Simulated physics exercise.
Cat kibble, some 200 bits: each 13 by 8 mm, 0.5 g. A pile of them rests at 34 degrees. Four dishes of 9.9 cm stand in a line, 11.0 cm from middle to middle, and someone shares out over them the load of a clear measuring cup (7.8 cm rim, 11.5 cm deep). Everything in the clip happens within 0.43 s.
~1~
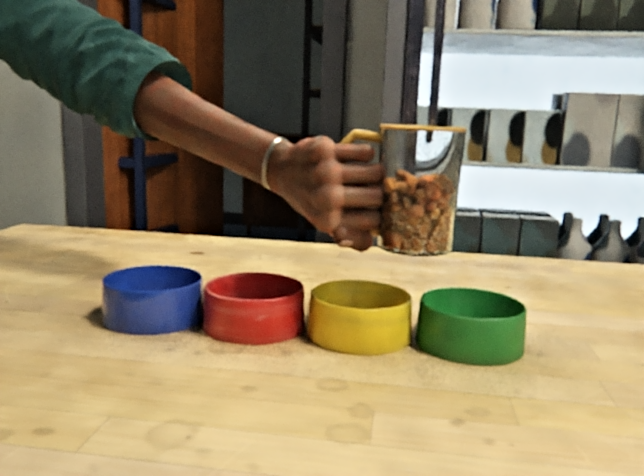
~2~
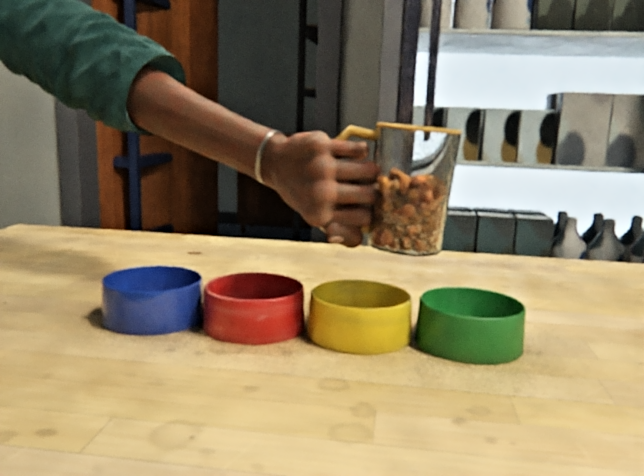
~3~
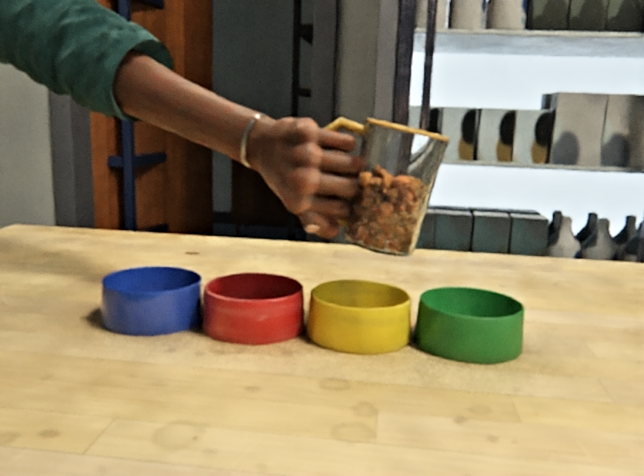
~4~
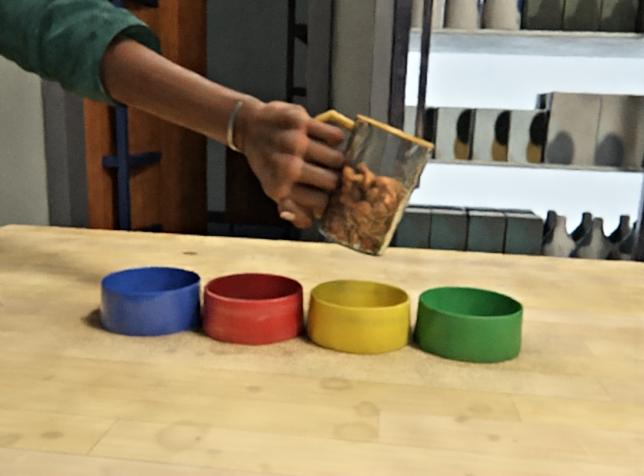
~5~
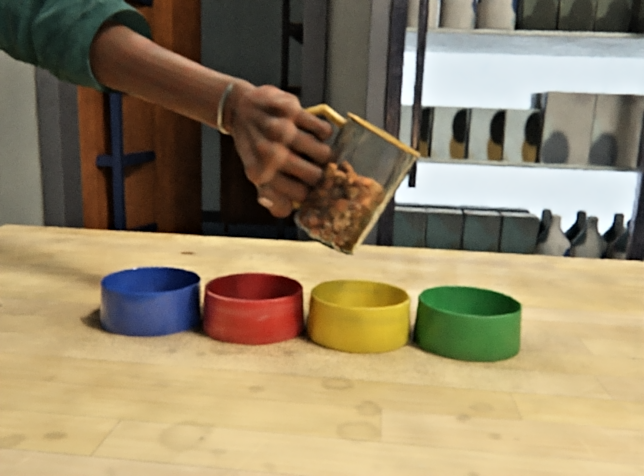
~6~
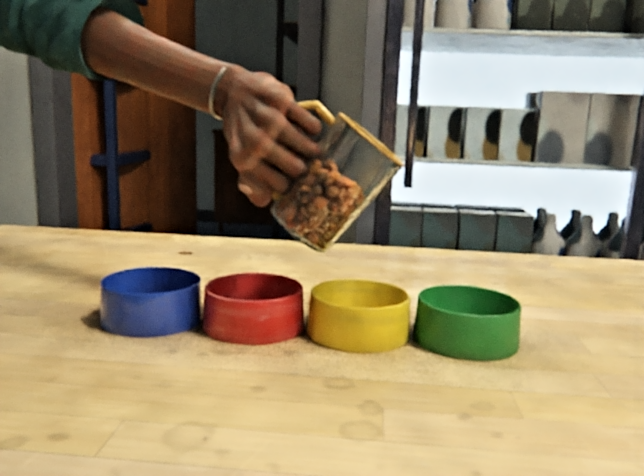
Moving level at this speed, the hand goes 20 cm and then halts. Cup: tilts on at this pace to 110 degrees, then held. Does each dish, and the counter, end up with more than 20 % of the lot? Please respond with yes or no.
Red yes, blue no, green no, yellow no, counter no.
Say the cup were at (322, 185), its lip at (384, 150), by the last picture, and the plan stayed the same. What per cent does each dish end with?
In the end red holds 80, blue holds 0, green holds 0, yellow holds 0.
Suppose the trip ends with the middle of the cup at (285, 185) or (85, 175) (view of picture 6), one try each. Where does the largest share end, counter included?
First try: Yellow; second try: Blue.
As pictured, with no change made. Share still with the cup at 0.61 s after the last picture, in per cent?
Roughly 100 in a hundred.
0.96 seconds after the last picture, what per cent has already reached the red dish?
About 10 percent.
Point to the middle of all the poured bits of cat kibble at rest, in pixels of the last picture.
Roughly (269, 309).
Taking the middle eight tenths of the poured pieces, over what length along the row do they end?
Spread: Around 6 cm.
Then, 0.37 s after the last picture, tilt 72 degrees; cup holds 100 %.
Then, 0.61 s after the last picture, tilt 96 degrees; cup holds 100 %.
Then, 0.96 s after the last picture, tilt 110 degrees; cup holds 85 %, red 10 %.
In the end, red 80 %, blue 0 %, green 0 %, yellow 5 %, counter 5 %, cup 10 %.
